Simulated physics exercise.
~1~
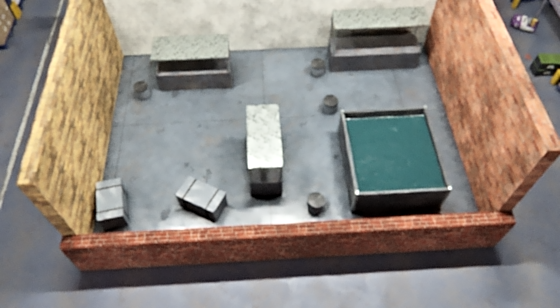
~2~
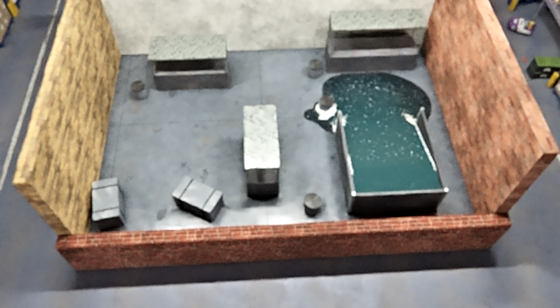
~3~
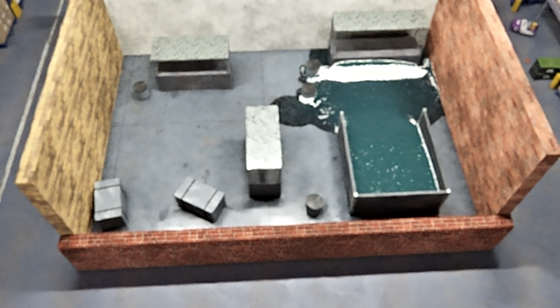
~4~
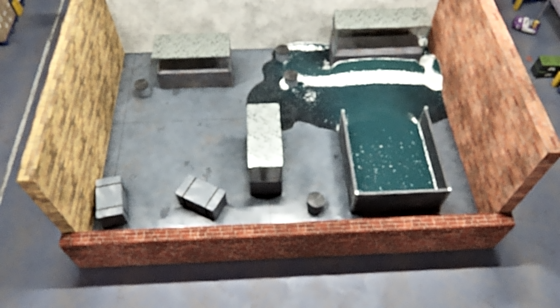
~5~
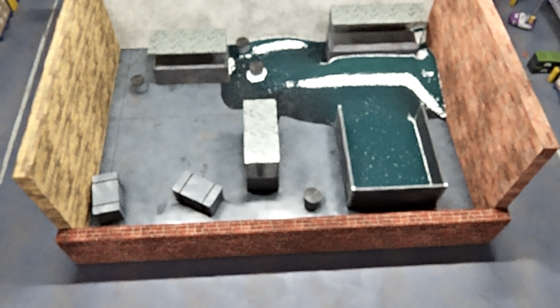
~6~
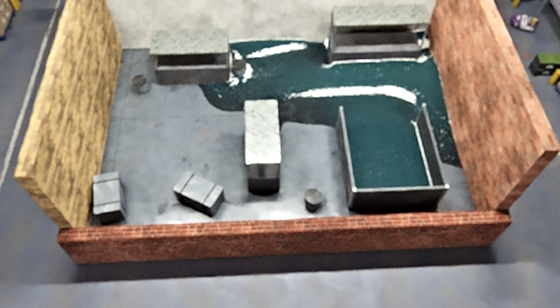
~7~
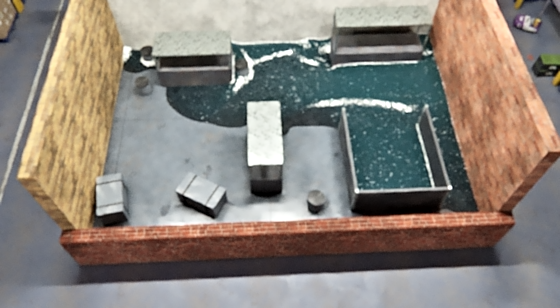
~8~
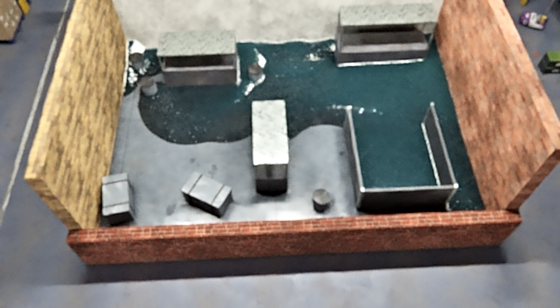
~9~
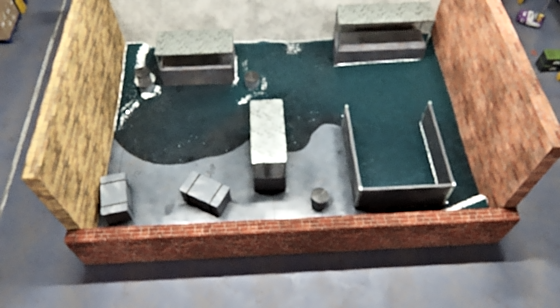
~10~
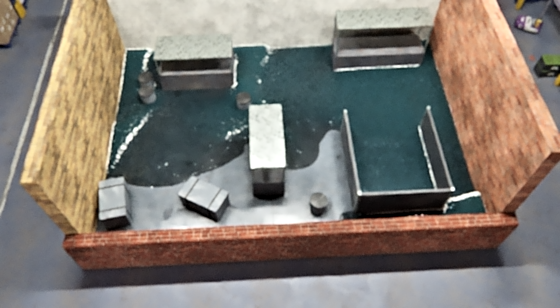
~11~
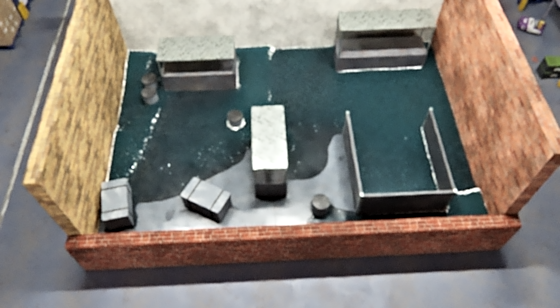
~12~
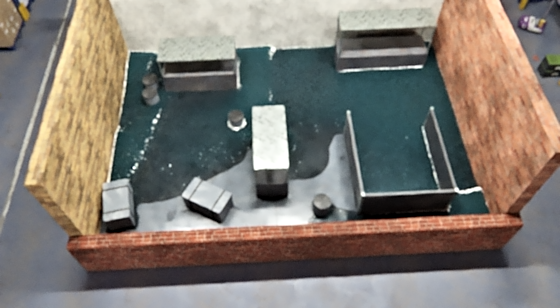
Dark green water fills a grey tank at the right of a small walled room, seen from above by a slightly swaying camera. The room has a pale stone wall at left, reddish brick at right and front, with grey canopied stands at the back, a tall block in the middle, crates at front left and small grey pails about. The tank's back side gives way, and foaming water bursts toward the back wall. It sweeps two pails leftward, then spreads along the back and curls forward. Finally the water lies calm over most of the floor, the displaced pails resting upright, the crates still in place.
